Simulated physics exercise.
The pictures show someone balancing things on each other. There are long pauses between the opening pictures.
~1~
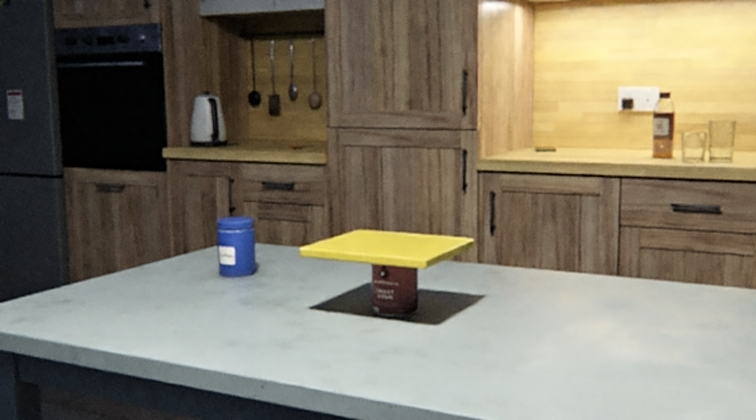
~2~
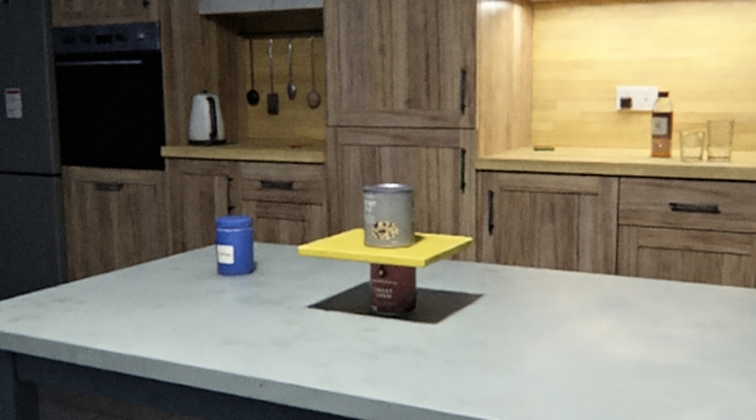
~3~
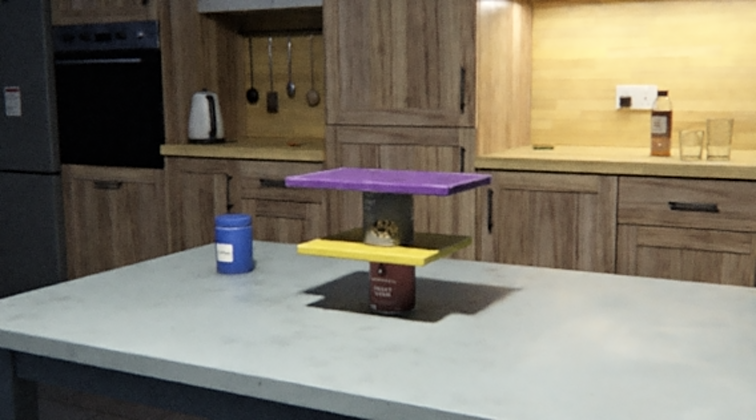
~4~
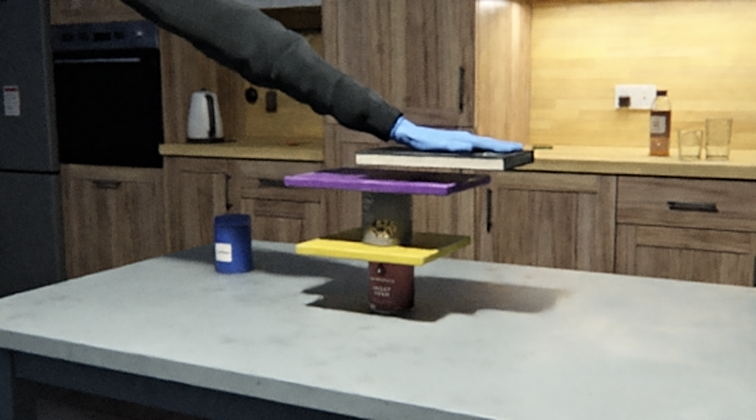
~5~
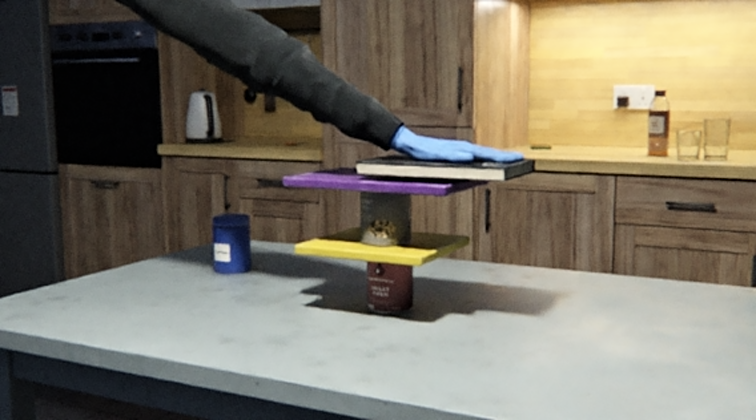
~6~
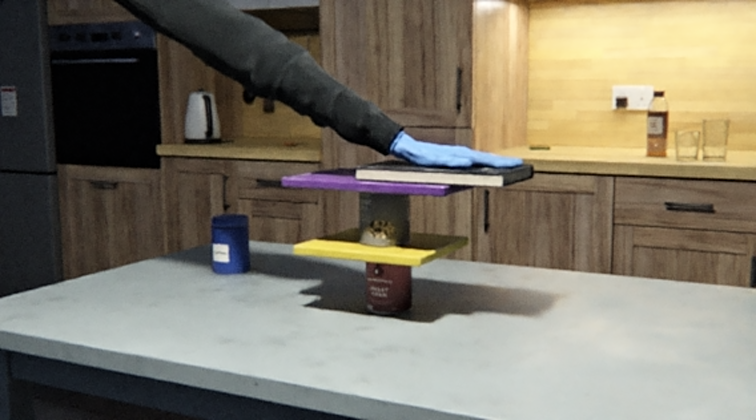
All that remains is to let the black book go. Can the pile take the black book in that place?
As it turns out, it loses its balance.
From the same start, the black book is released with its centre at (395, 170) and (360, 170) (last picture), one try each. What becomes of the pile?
First, it holds; second, it holds.
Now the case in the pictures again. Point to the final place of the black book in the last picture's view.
Around (469, 254).
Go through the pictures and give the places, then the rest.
In the first picture, the last thing is not in view yet; blue jar (237, 247).
In the second picture, the last thing is not in view yet; red tin (393, 281).
In the third picture, the last thing is not in view yet; grey pot (388, 214).
The fourth picture shows coming down; black book (444, 157); purple tray (388, 180).
The fifth picture shows coming down; black book (445, 167); yellow tray (384, 245).
The sixth picture shows set down, still held; black book (444, 172); blue jar (231, 244).
Then, 0.40 s on from there, black book now fallen; purple tray turned 37° from how it was put.
Then, 0.60 s on from there, purple tray now fallen.
Then, 0.70 s on from there, things are still on the move.
In the end, fallen, purple tray and black book; the other 4 unmoved. At the end, from the last picture's camera, black book near (468, 255). The pile comes apart.
